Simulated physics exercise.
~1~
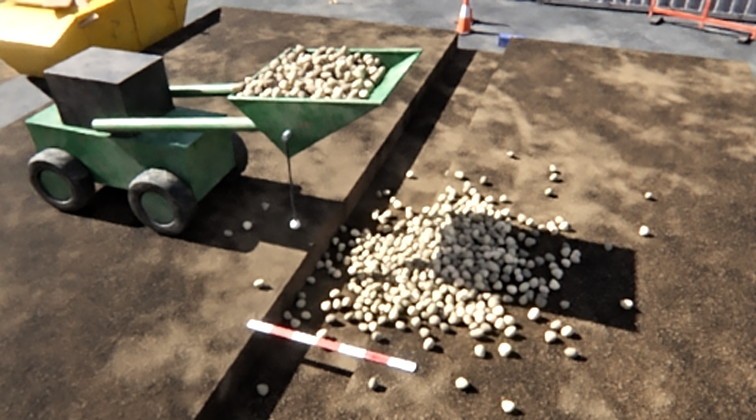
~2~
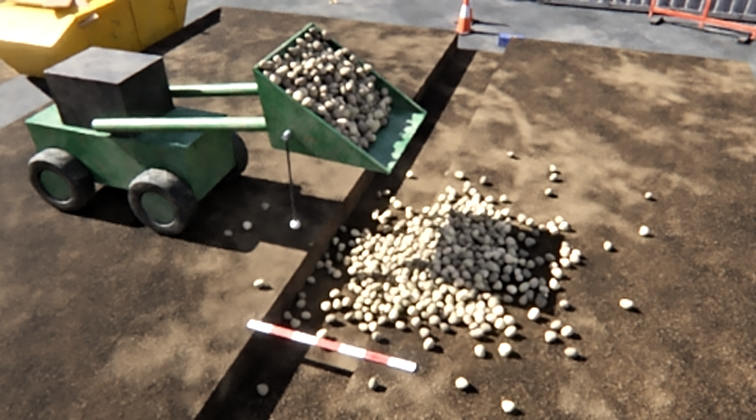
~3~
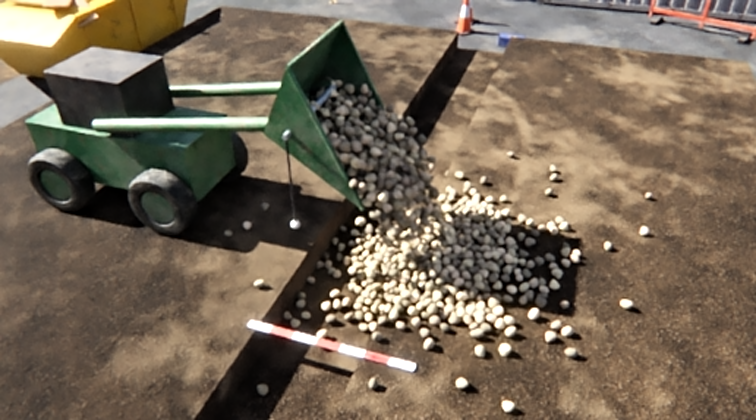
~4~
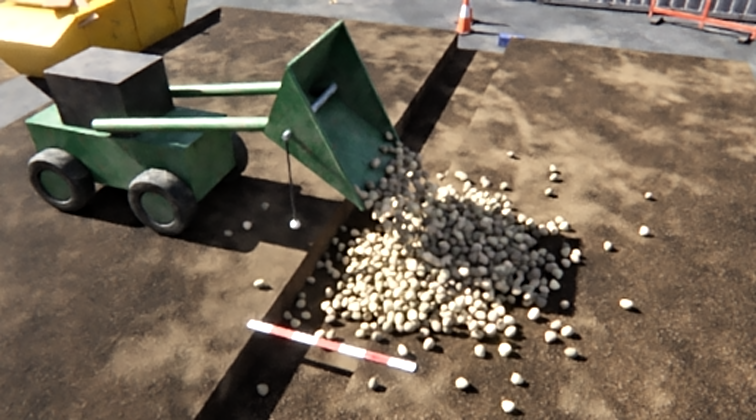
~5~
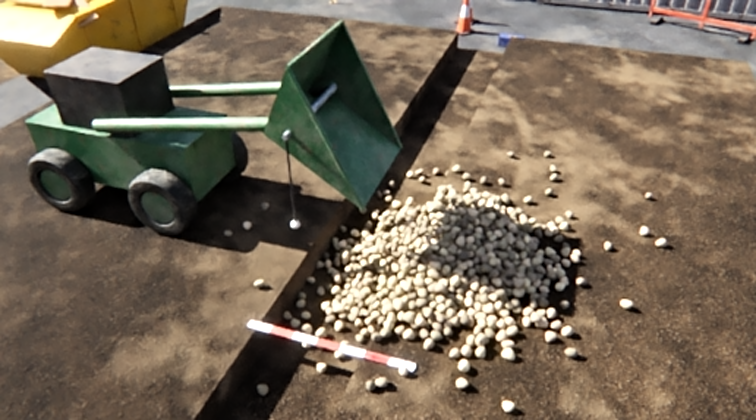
A green loader tips its bucket and pours pale round stones onto the heap, emptying completely.
